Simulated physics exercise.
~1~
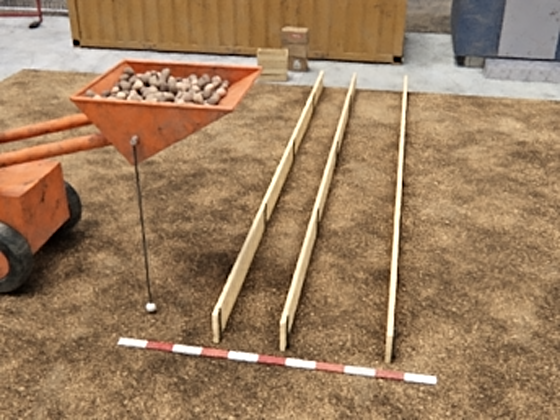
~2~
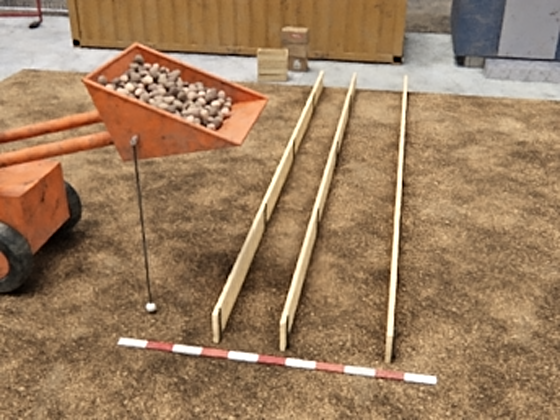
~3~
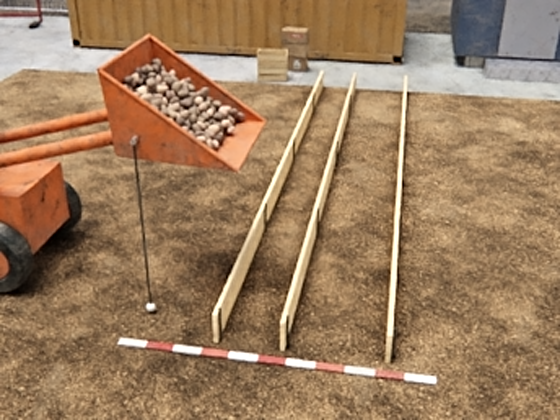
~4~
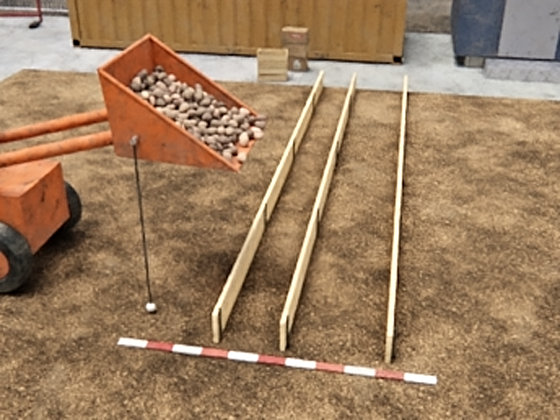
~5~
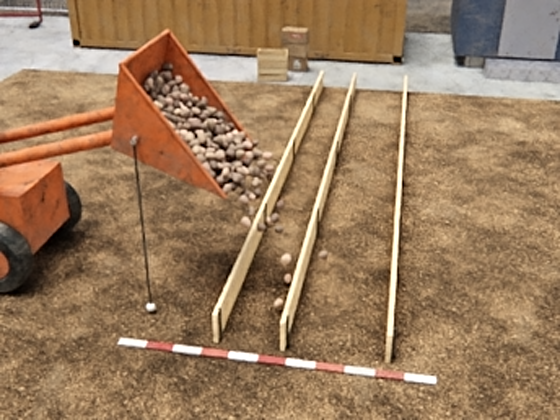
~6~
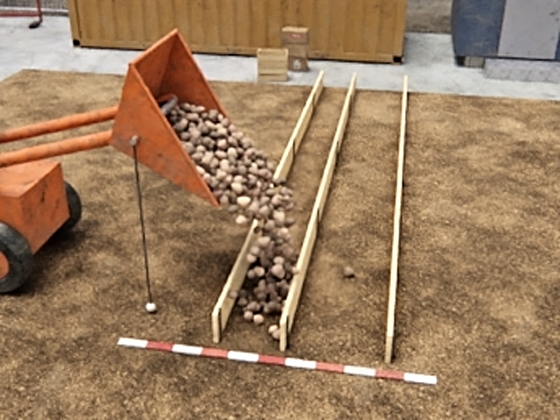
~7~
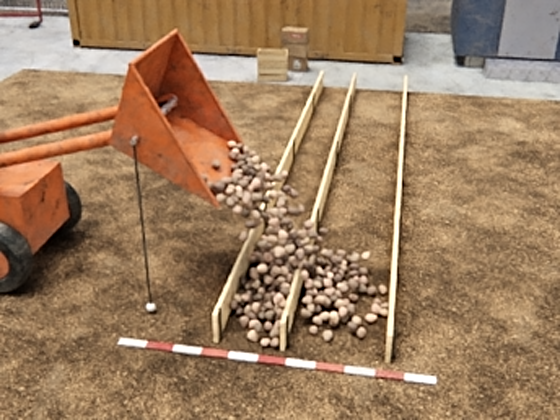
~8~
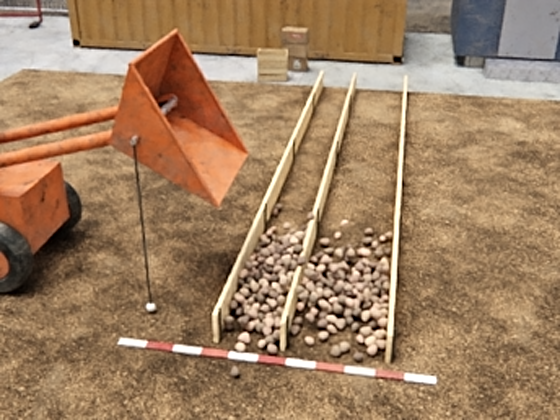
An orange loader tips its bucket and spills all its round stones between wooden planks.
